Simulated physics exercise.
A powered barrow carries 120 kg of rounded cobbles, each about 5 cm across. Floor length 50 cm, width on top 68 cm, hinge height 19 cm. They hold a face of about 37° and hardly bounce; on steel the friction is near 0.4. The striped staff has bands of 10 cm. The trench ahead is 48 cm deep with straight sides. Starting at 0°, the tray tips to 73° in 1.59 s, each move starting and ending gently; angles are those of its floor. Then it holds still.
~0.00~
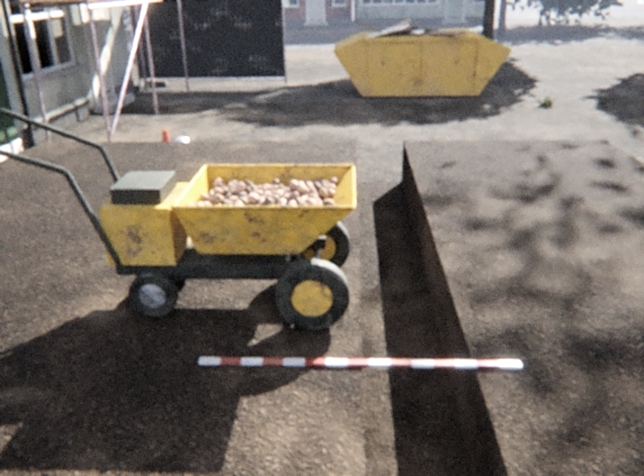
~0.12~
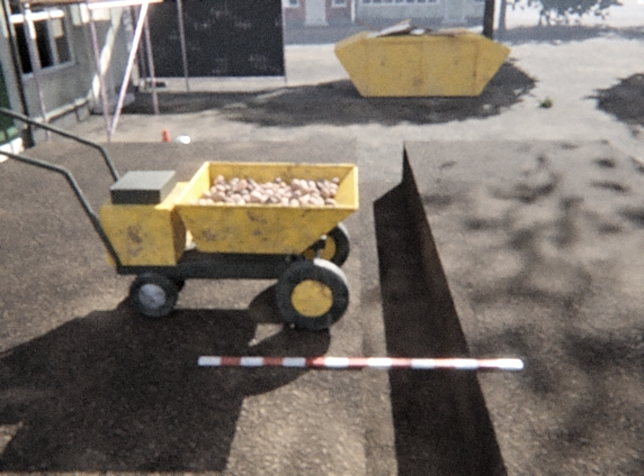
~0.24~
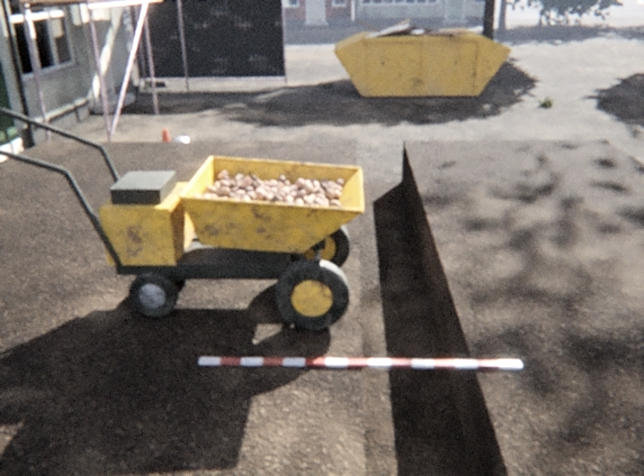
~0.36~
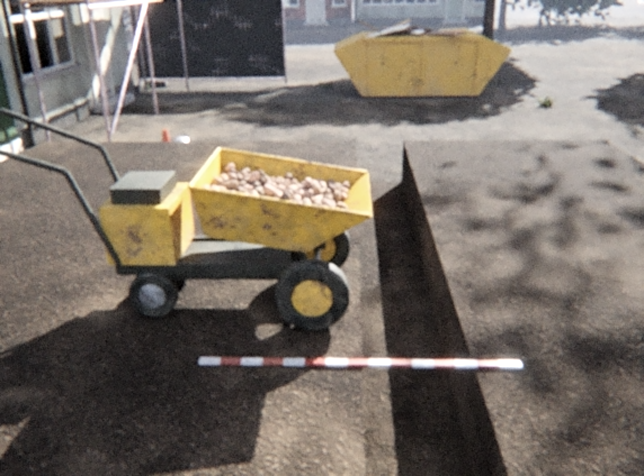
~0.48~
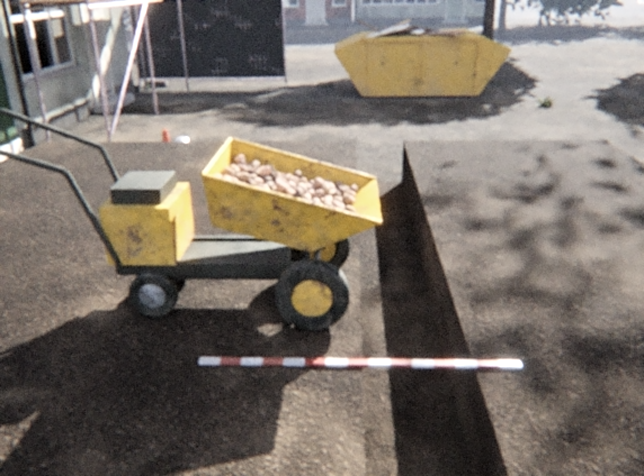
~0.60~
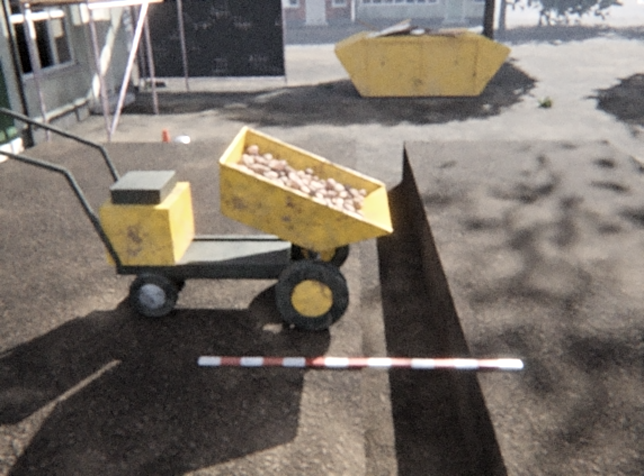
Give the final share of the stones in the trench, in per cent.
About 77 per cent.
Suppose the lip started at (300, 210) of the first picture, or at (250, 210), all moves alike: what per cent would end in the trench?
Near 100 per cent from the first place, 65 from the second.
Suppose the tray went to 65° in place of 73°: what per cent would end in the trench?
Then about 70 per cent.
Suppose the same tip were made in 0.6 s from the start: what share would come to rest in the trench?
Then about 60 per cent.
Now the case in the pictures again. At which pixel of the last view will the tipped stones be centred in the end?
Their middle is at about (429, 363).
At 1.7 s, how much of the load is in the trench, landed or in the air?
Some 55 per cent.
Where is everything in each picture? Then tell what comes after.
Lip at (355, 208), floor tilted 0°, highest stones at (265, 190), in the first frame.
Lip at (357, 209), floor tilted 1°, highest stones at (266, 189); the stones move at 0.2 m/s on average, in the second frame.
Lip at (362, 211), floor tilted 4°, highest stones at (254, 186); the stones move at 0.3 m/s on average, in the third frame.
The tray is at 10°, its lip at (371, 216); the top of the load is at (235, 178); the stones move at 0.4 m/s on average, in the fourth frame.
Lip at (381, 223), floor tilted 16°, highest stones at (243, 170); the stones move at 0.5 m/s on average, in the fifth frame.
Lip at (391, 232), floor tilted 23°, highest stones at (254, 161); the stones move at 0.5 m/s on average, in the sixth frame.
After 1.2 s the floor is at 61°; 99 % in the tray, 1 % in the trench; the foremost stones are at (428, 270).
After 1.7 s the floor is at 73°; 28 % in the tray, 53 % in the trench, 19 % past the trench; the foremost stones are at (525, 305).
After 2.0 s the floor is at 73°; 3 % in the tray, 74 % in the trench, 23 % past the trench; the foremost stones are at (568, 293).
After 4.0 s the floor is at 73°; 0 % in the tray, 77 % in the trench, 23 % past the trench; the foremost stones are at (582, 292).
